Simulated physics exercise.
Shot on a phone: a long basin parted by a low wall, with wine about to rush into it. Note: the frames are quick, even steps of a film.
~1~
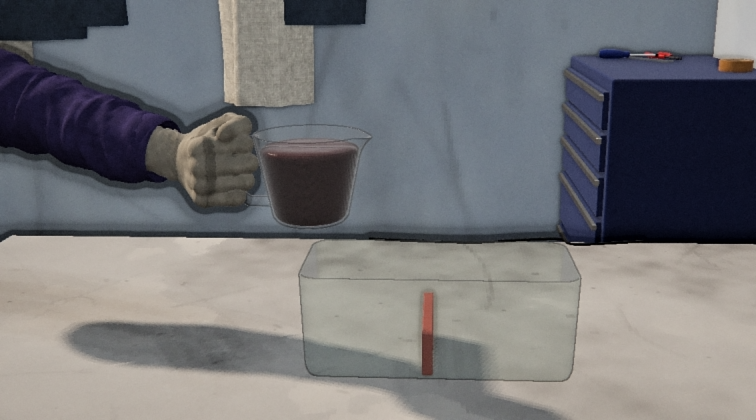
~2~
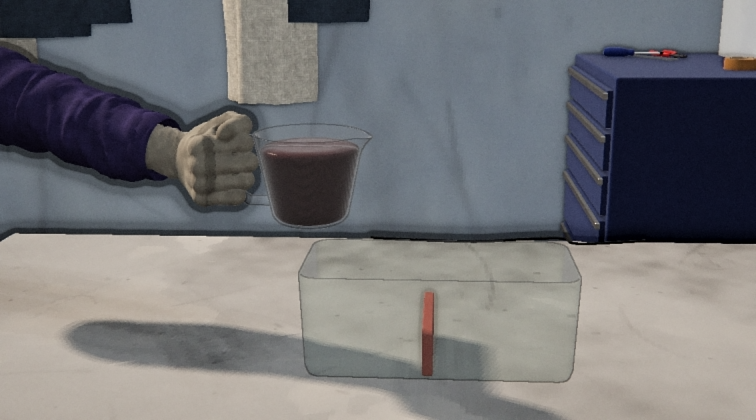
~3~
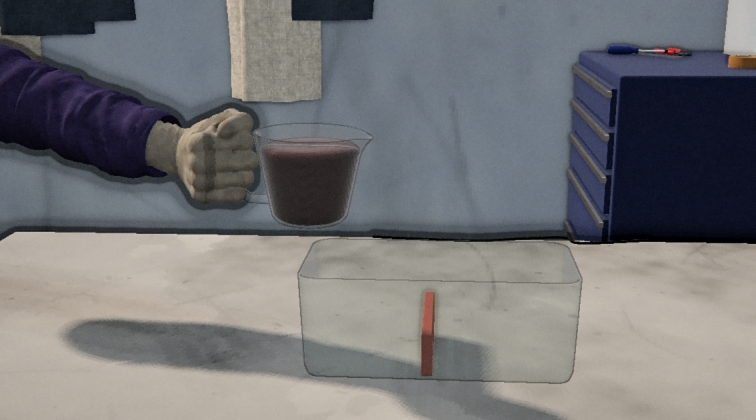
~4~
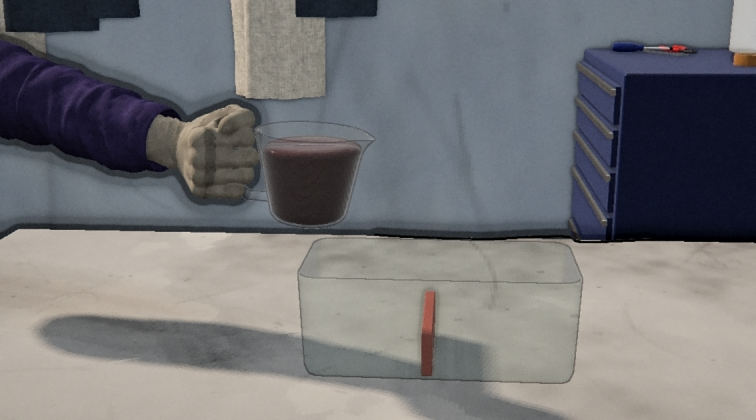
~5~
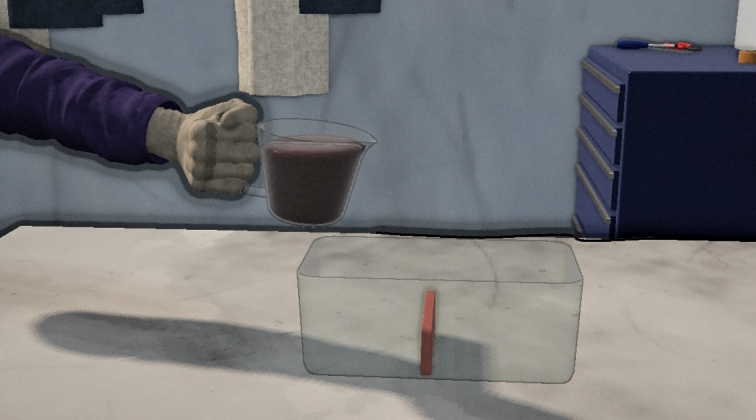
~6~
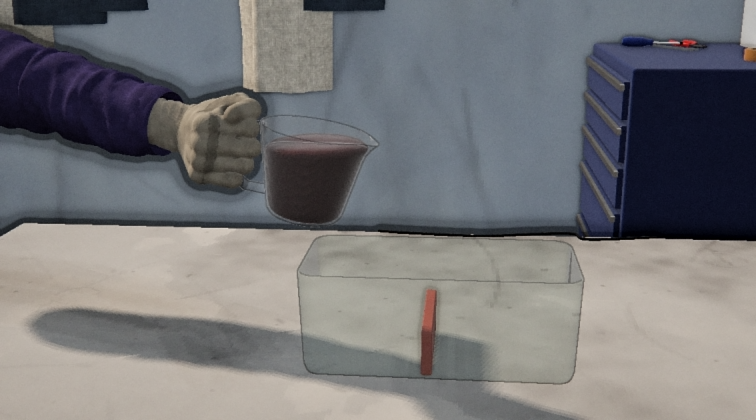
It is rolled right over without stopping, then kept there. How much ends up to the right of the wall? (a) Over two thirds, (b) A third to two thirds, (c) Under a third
Answer: B.
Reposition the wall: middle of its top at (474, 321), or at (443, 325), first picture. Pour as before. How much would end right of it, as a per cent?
In turn 5 and 25 in a hundred.
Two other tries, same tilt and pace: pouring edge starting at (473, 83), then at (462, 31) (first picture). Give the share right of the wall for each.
It comes out at around 90 percent and then around 85 percent.
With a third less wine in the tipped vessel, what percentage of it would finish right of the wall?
Roughly 15 in a hundred.
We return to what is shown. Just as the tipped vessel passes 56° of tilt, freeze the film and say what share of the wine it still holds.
I'd put it at some 70 in a hundred.
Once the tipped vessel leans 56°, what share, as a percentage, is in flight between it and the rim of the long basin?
I'd put it at roughly 15 percent of it.
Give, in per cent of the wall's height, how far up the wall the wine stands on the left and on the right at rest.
Close to 40 for the left and 30 for the right.
A moment on, the tilt is 56° and 71 per cent is still to pour, 4 is left of the wall and 10 right of it.
Next, the tilt is 88° and 17 per cent is still to pour, 31 is left of the wall and 44 right of it.
Then the tilt is 99° and 0 per cent is still to pour, 55 is left of the wall and 45 right of it.
Later the tilt is 99° and 0 per cent is still to pour, 55 is left of the wall and 45 right of it.
In the end 55 per cent lies left of the wall, 45 right of it and 0 outside.
